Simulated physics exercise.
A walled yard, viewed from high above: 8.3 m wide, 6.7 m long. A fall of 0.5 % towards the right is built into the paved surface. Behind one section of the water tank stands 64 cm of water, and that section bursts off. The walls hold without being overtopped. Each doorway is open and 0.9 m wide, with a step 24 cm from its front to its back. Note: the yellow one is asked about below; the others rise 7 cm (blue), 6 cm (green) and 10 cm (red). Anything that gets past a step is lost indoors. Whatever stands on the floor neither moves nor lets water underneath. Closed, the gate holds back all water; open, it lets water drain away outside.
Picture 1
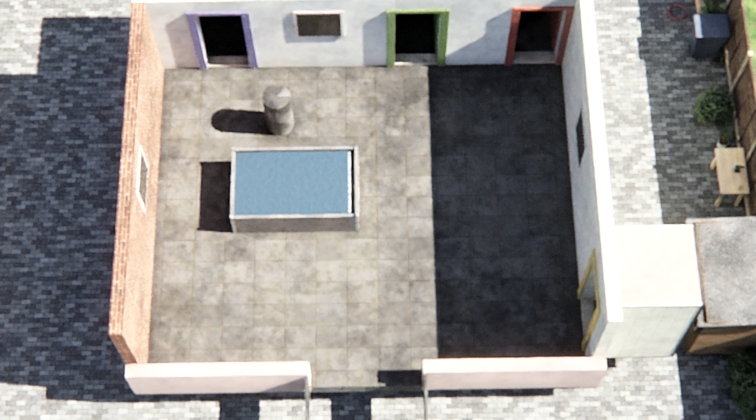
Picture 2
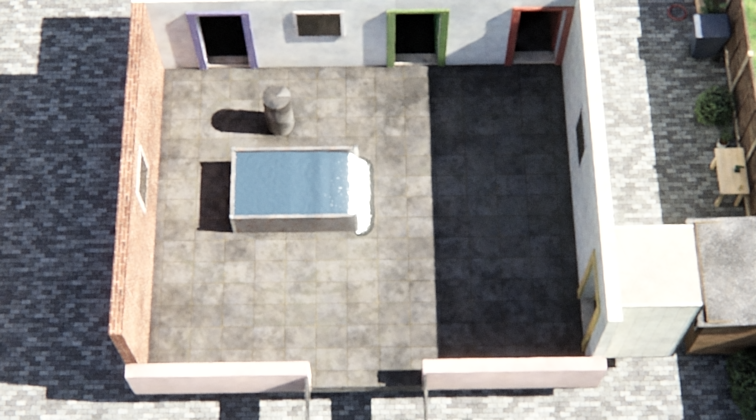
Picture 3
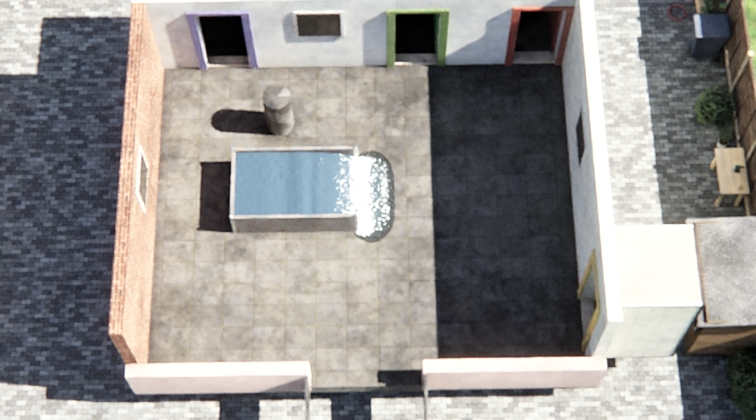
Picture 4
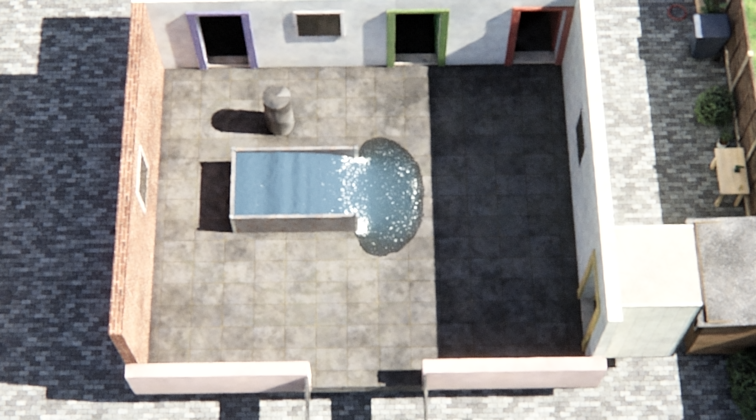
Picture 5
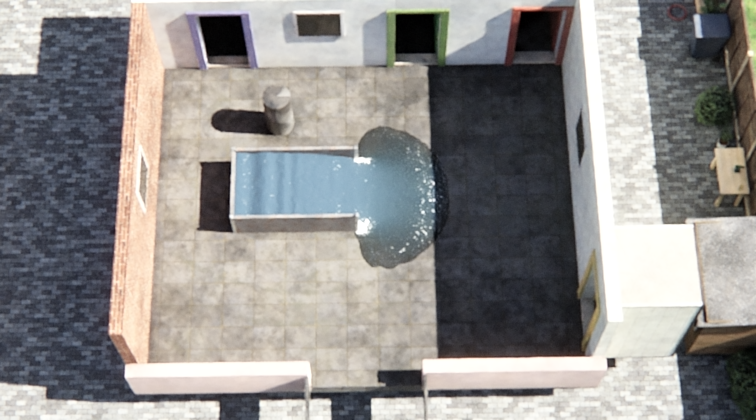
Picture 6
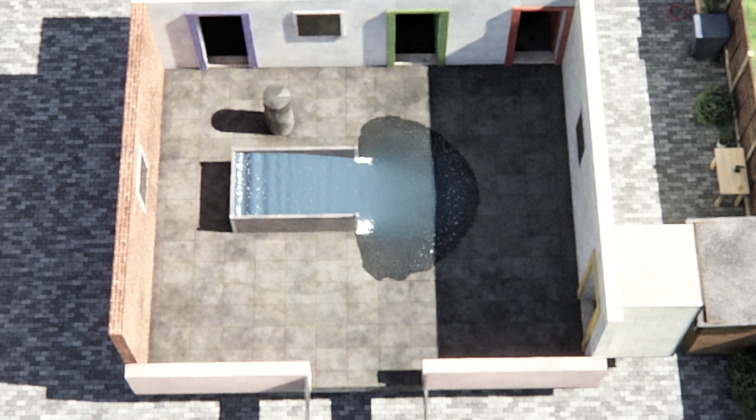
In the video, seen from high above, still water sits in a rectangular tank in a walled yard, then pours out of the tank's right end and spreads across the paving in a widening rounded sheet, reaching into the shaded area.
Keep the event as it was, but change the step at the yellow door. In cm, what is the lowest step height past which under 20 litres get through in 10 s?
Close to 11.5 cm is just enough.
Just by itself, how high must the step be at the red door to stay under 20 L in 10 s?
The red one would have to be about 19 cm high.
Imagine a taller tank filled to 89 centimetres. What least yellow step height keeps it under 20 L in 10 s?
17 cm.
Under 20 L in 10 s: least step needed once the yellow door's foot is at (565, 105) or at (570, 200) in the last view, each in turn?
In turn: About 14.0 cm, about 19 cm.
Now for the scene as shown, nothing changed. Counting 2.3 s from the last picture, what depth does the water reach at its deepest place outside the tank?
Up to some 33 cm.
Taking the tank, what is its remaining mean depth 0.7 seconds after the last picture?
Around 36 centimetres.
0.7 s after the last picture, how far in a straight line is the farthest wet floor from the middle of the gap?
Roughly 4.4 metres.
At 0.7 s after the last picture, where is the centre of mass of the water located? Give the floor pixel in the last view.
The water is centred near (354, 196).
Then, 0.7 s after the last picture water covers 30 % of the floor, deepest (26 cm) near (365, 208); it has not reached the yellow door.
Then, 2.3 s after the last picture water covers 45 % of the floor, deepest (33 cm) near (562, 72); 13 cm at the yellow door, 10 litres in over its 6 cm step.
Then, 9.3 s after the last picture water covers 85 % of the floor, deepest (8 cm) near (586, 371); 7 cm at the yellow door, 91 litres in over its 6 cm step.
At the yellow door as built, the water peaked near 14 cm, 2.1 s after the last picture.
Run again over the same 10 s with other heights there, 32 litres in over 10 cm, 7 litres over 14 cm. The limit of 20 litres is kept from about 11.5 cm up.
